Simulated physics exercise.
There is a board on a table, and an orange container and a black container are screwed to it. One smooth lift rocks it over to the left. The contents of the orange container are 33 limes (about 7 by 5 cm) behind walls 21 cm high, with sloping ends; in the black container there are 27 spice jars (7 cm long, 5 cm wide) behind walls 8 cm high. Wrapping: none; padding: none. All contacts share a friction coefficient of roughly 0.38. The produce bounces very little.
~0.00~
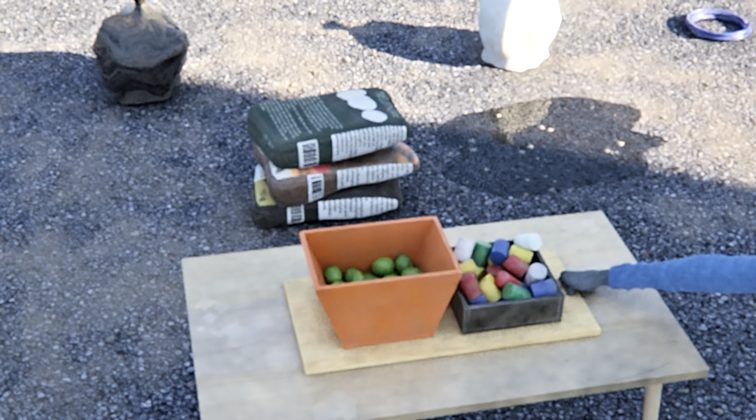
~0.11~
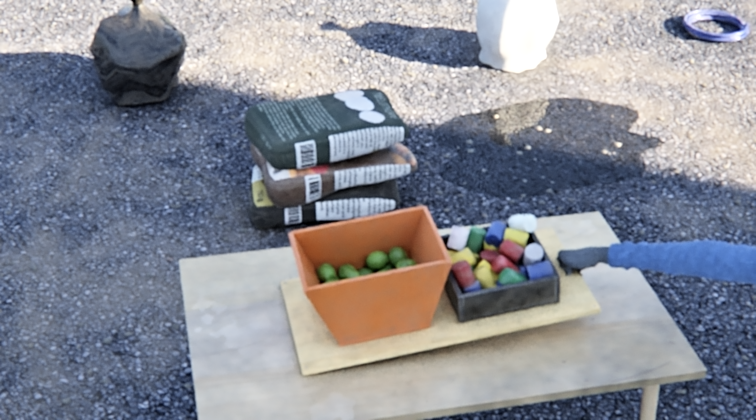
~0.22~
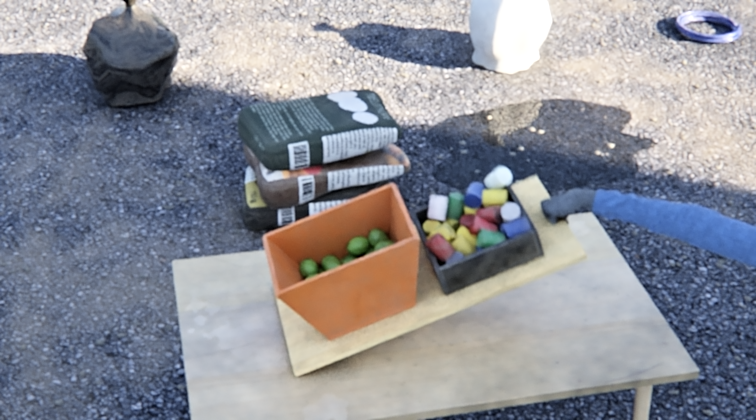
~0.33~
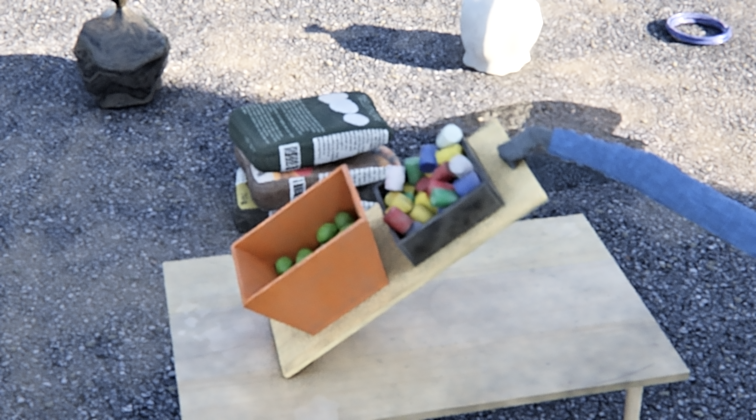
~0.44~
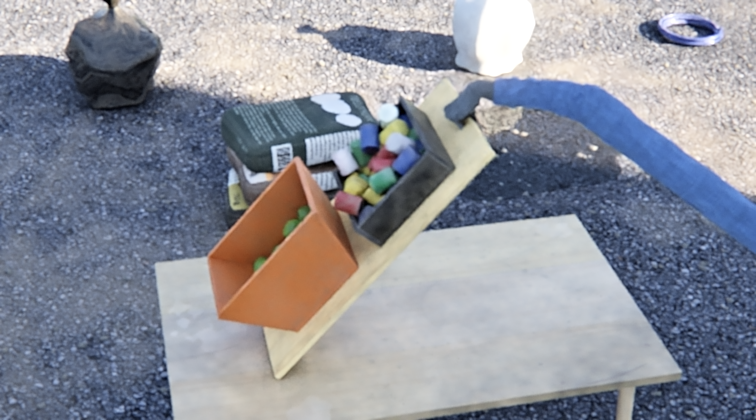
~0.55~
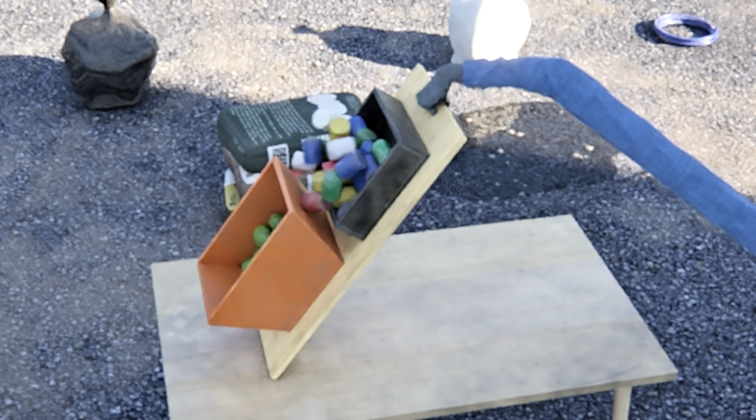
The footage shows a blue-sleeved arm with a dark glove lifting the right end of a board on a table, steeply tilting an orange container of green fruit and a black container of colourful small items leftward.
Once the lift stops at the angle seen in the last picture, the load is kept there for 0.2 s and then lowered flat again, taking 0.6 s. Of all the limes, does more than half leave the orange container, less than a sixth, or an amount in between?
It drops under one-sixth.
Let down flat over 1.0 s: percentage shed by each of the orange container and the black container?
Then the orange container sheds 0 %, while the black container sheds 40 %.
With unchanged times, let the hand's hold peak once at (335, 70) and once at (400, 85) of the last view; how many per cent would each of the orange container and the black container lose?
Orange container: 50 %, then 10 %; black container: 90 %, then 60 %.
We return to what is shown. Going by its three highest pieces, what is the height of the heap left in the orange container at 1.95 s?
17 cm, more or less.
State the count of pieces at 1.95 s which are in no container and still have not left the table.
Estimated count: 6.
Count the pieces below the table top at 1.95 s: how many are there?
Around 8.
After 0.77 s, tilt 55°; 0 of 33 out of the orange container and 6 of 27 out of the black container.
After 1.05 s, tilt 28°; 2 of 33 out of the orange container and 11 of 27 out of the black container.
After 1.45 s, tilt 0°; 2 of 33 out of the orange container and 12 of 27 out of the black container.
Outcome (at 1.95 s), 2 of 33 out of the orange container and 12 of 27 out of the black container. Asked share, 2 of 33, 6 per cent.
